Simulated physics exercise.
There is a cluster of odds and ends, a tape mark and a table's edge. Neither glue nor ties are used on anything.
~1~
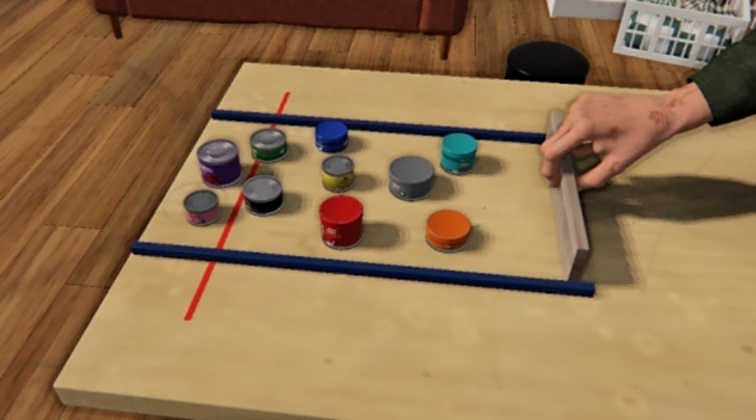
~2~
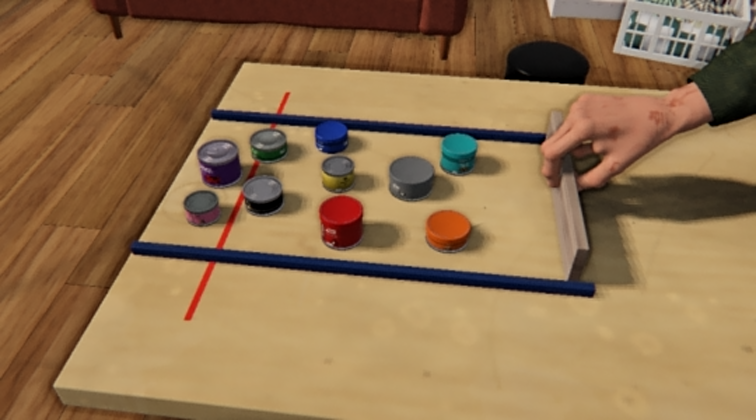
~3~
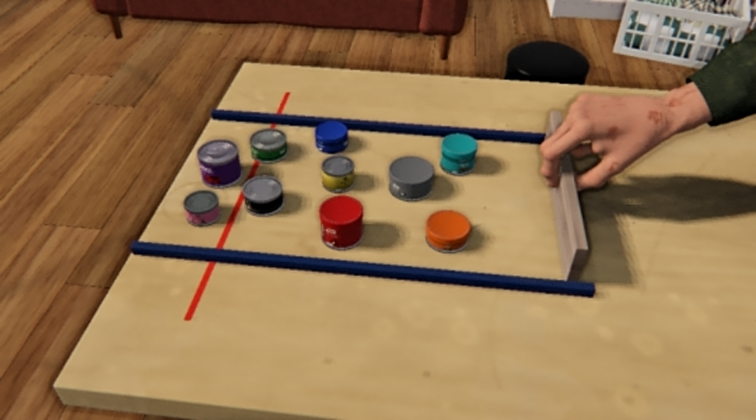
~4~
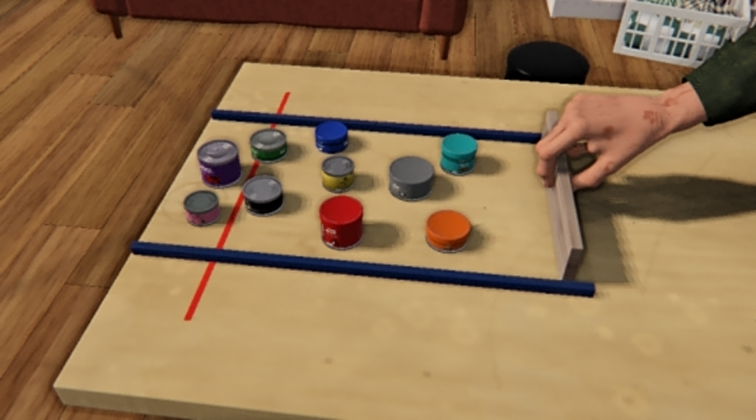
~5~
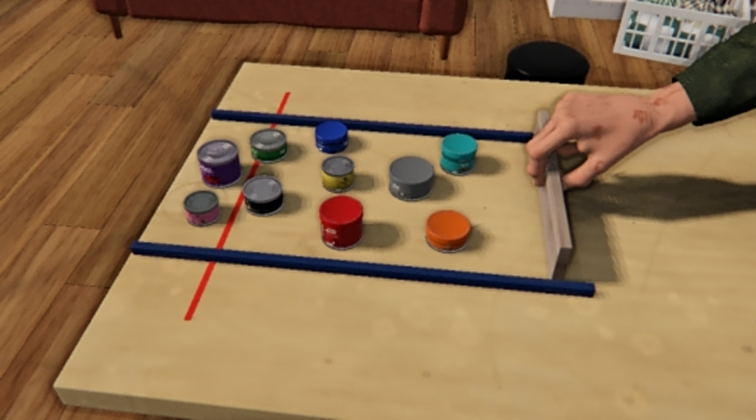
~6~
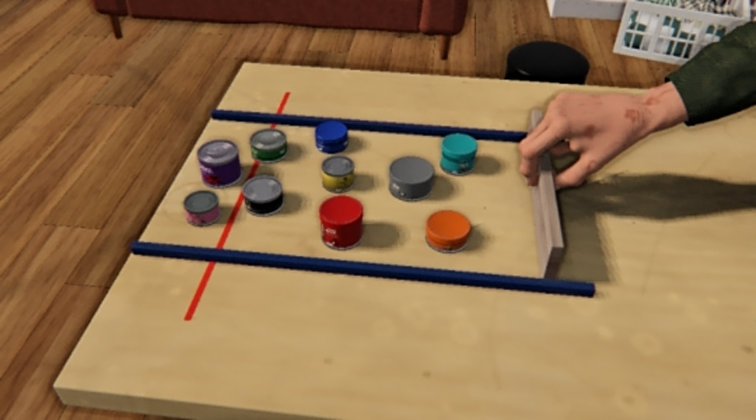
A hand in a dark green sleeve grips an upright board at the right of a pale wooden table, seen from above at an angle in a wood-floored room. Between two dark blue rails sit red, orange, grey, turquoise, yellow and blue tins, with green, purple, black and pink ones near a red tape line at left. The hand slides the board slightly left, touching nothing, while the tins and camera stay still.
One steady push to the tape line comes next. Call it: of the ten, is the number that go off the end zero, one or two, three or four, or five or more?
One or two go off.
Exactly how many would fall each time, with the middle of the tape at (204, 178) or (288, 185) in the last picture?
6 and 0 down on the floor.
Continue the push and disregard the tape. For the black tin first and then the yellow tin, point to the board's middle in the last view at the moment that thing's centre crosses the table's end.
I'd put it close to (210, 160), and close to (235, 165) for the other one.
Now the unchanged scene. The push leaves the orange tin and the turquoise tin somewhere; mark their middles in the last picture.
Final spots - orange tin (209, 214), turquoise tin (244, 140).
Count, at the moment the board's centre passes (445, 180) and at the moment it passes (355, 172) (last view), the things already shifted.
So 2, and at the other place 6.
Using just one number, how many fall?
Result: A total of 1.
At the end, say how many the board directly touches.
The figure is 4.
Soon after, none off yet; purple pot at rest near (220, 164); pink tin at rest near (202, 208); green tin at rest near (269, 146).
At rest, the number that fall off is one or two; fallen, purple pot.
